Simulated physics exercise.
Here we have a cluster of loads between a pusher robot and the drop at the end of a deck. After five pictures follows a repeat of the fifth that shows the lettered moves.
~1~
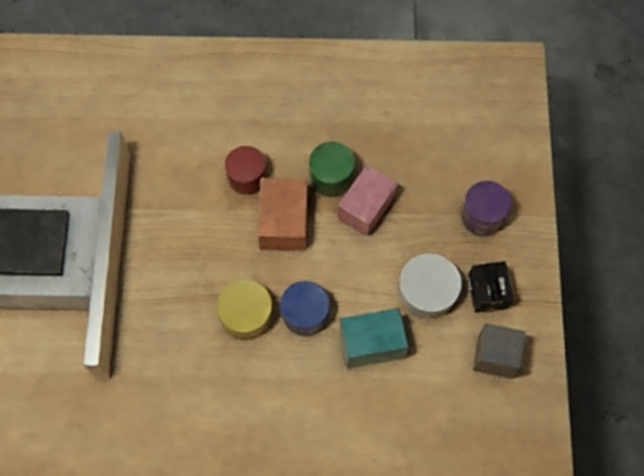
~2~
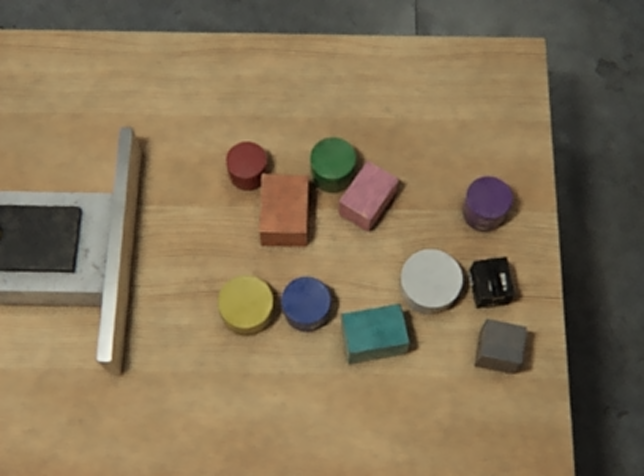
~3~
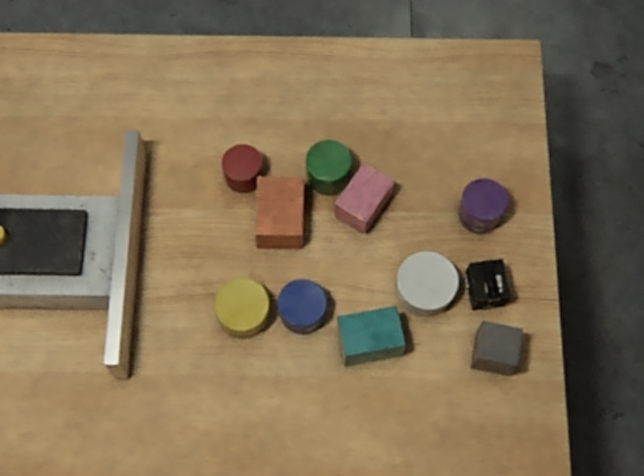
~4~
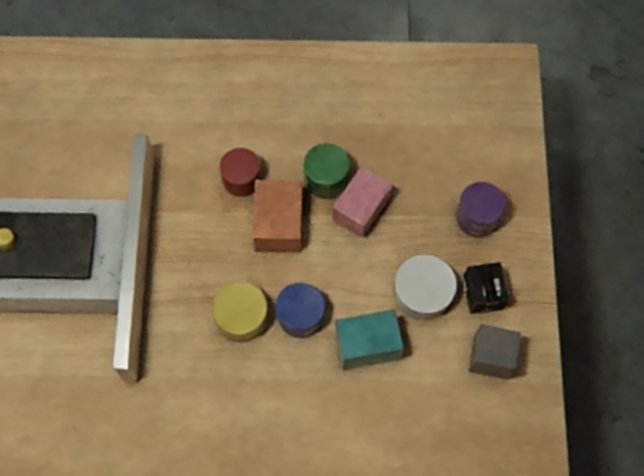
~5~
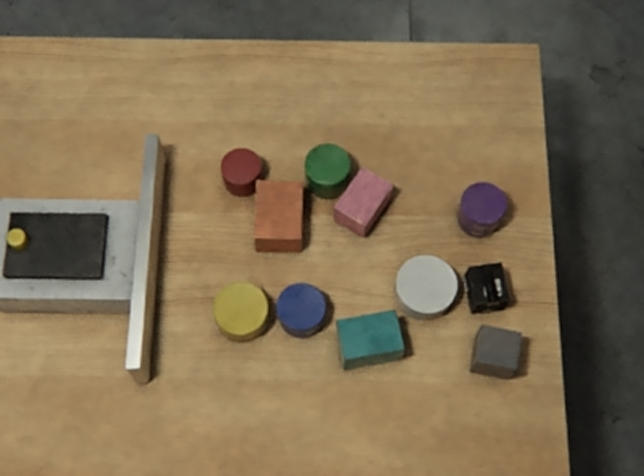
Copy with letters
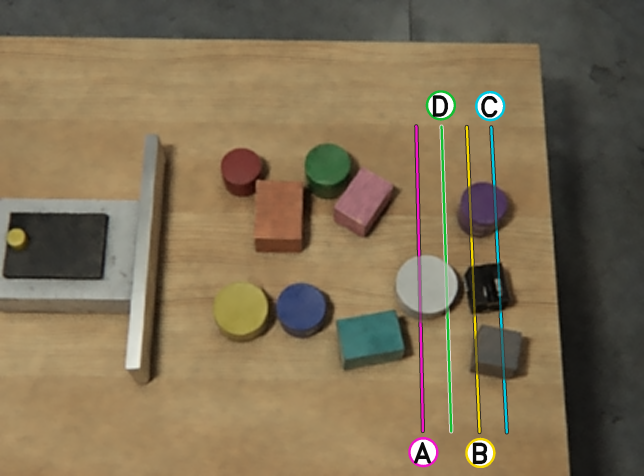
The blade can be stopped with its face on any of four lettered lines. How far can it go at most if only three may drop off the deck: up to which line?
No farther than B.
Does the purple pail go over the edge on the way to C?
Yes.
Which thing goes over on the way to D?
The purple pail.
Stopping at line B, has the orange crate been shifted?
Yes.
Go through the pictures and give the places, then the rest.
In the first picture, orange crate (283, 215); black parcel (490, 288); yellow pail (245, 311).
In the second picture, robot (36, 238); red canister (247, 167).
In the third picture, robot (43, 241); grey crate (497, 349).
In the fourth picture, robot (52, 245); purple pail (480, 210).
In the fifth picture, robot (63, 245); green canister (328, 172); pink crate (363, 203); orange crate (279, 217).
On the marked copy, A at (419, 270); B at (473, 271); C at (499, 271); D at (446, 270).
Following B. Soon after the start, robot (182, 247); red canister (293, 171); green canister (336, 172).
Later, robot (303, 249); black parcel (515, 291); purple pail (510, 208).
In the end, robot (395, 250); purple pail over the edge; white pail (550, 260); one fallen.
As for the rest, A is within the limit but short; C drops five; D is within the limit but short.
